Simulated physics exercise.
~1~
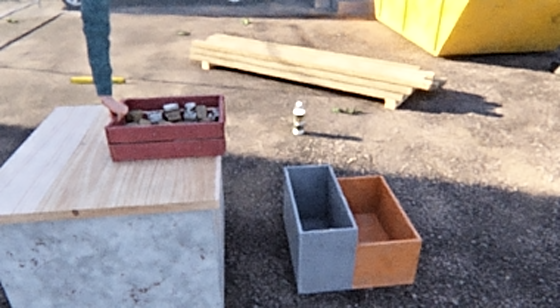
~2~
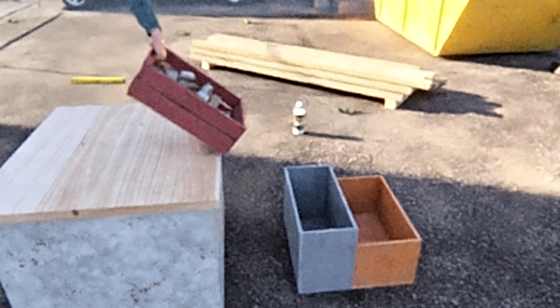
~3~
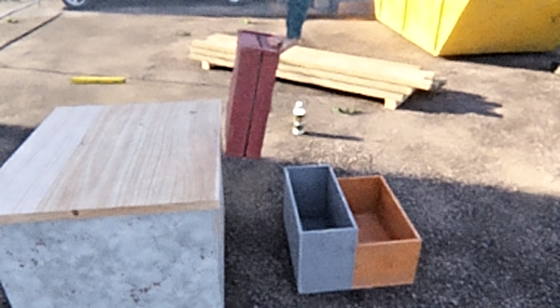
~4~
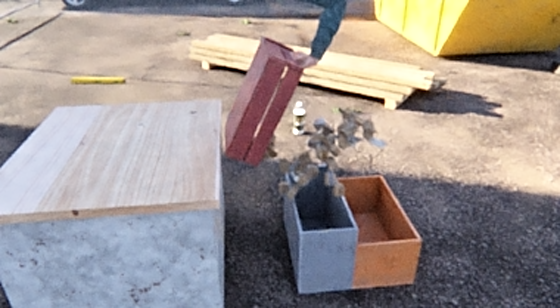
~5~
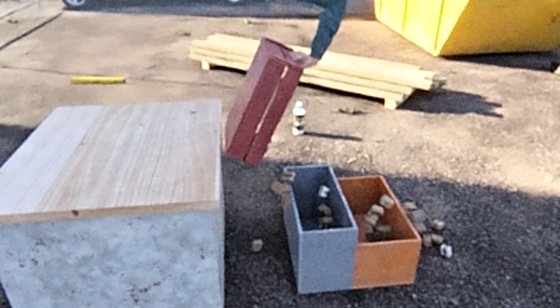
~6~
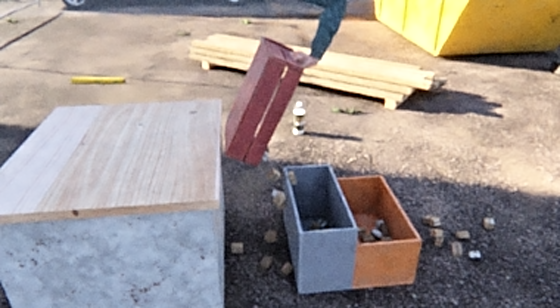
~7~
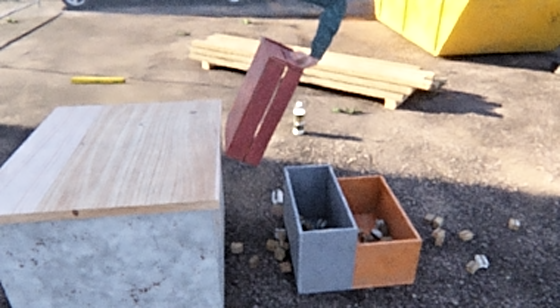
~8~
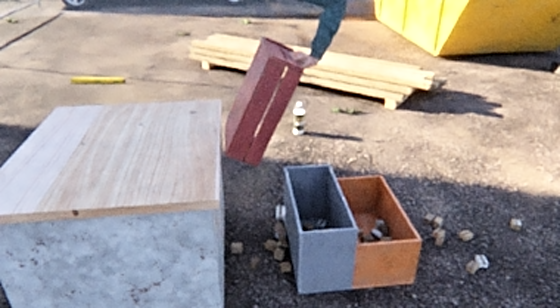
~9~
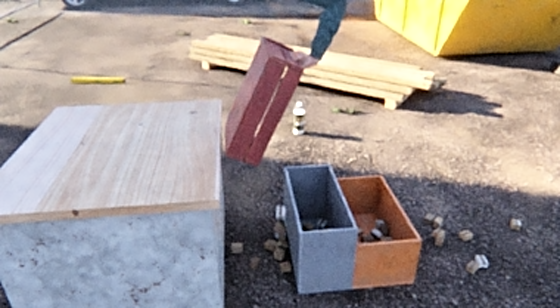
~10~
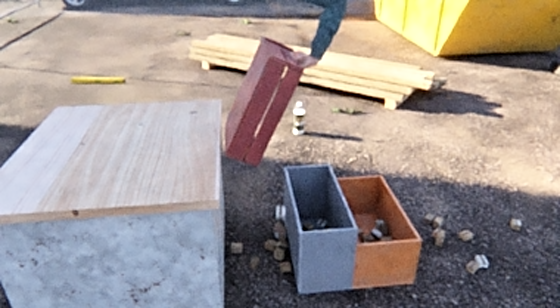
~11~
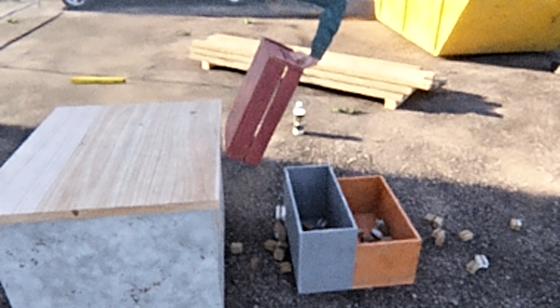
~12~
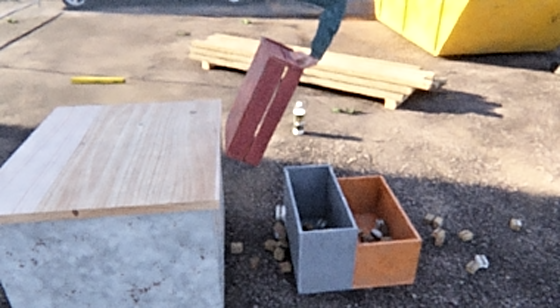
A hand lifts and tips a red tote, scattering small parcels into two bins and onto the ground.
